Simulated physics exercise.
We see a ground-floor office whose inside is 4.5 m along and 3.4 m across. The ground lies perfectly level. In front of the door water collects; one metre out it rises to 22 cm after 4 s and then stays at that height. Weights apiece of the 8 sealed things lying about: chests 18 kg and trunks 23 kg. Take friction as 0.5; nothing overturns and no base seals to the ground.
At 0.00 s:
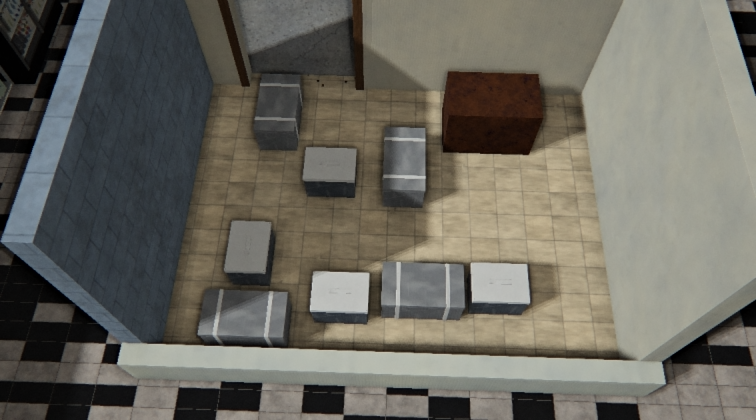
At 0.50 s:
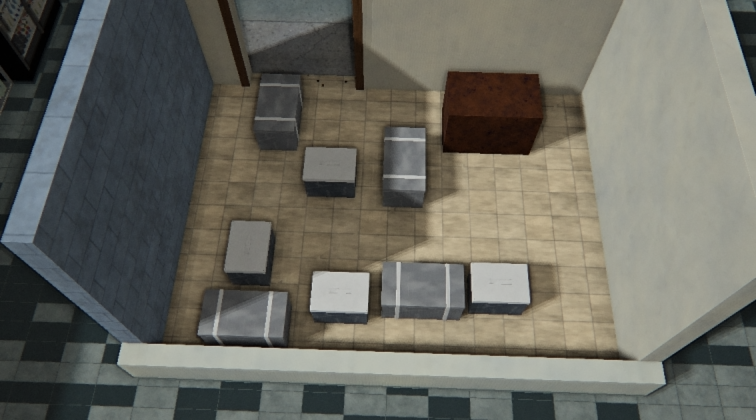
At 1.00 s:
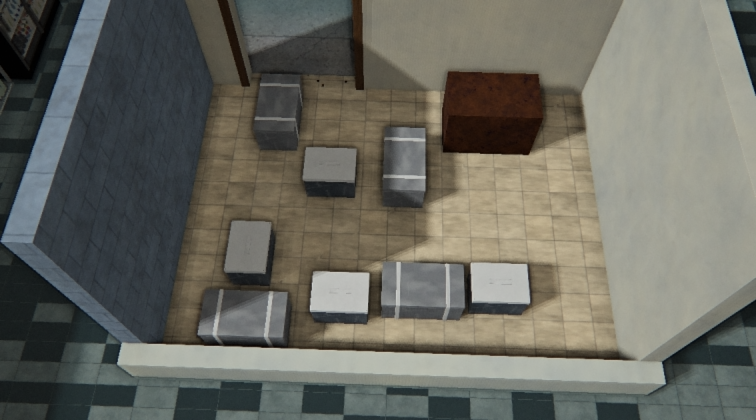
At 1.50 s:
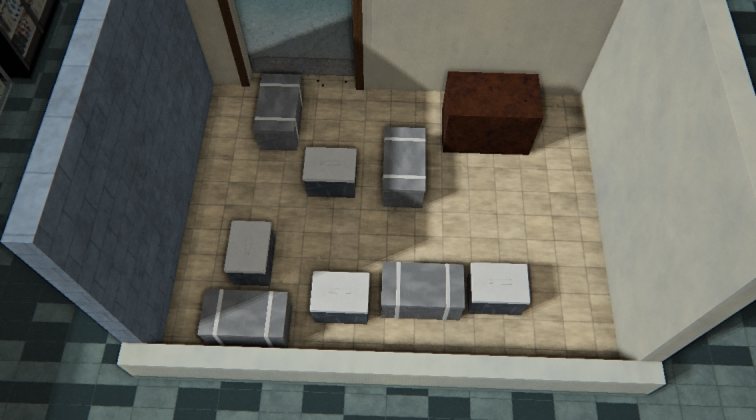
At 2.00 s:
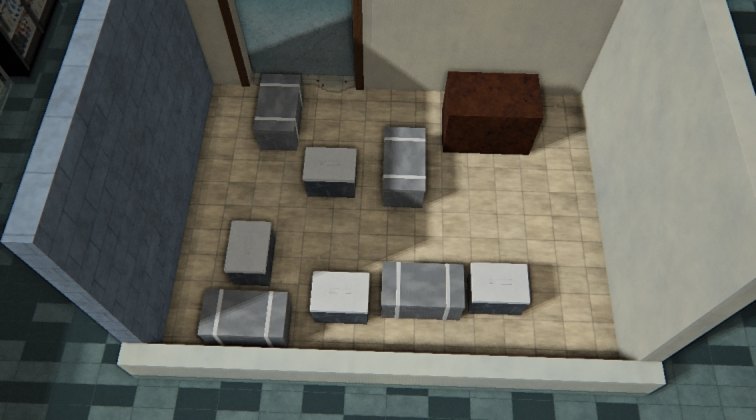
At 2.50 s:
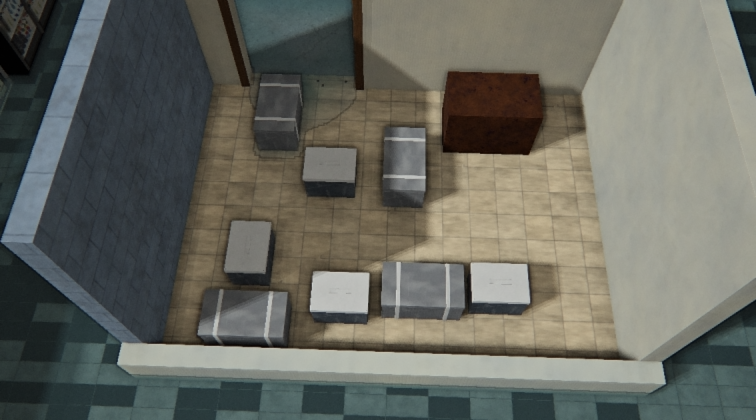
Water creeps through the doorway onto the tiled floor while the grey boxes stay still.
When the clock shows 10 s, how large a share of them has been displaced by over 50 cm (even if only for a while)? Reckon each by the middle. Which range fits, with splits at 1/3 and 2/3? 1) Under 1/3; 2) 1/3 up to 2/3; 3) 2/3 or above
(3) 2/3 or above.
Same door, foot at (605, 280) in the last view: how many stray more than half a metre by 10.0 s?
Then 6.
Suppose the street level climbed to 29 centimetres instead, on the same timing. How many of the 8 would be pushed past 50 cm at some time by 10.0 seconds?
So the tally would be 8.
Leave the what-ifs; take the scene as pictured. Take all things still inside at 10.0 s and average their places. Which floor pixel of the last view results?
I'd put it around (436, 280).
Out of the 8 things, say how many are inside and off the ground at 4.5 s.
The number is 0.
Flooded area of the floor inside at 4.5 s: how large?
Some 4.5 m2.
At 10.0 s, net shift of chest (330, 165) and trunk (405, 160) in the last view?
First 200 cm, then 60 cm.
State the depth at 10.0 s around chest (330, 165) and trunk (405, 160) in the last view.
Around 10 cm and 5 cm.
After 3.5 s 0 of 8 are over 50 cm from their spots; 0 afloat.
After 4.5 s 1 of 8 are over 50 cm from their spots; 0 afloat.
After 7.0 s 3 of 8 are over 50 cm from their spots; 5 afloat.
After 10.0 s 8 of 8 are over 50 cm from their spots, and 8 have been at some point; 7 afloat.
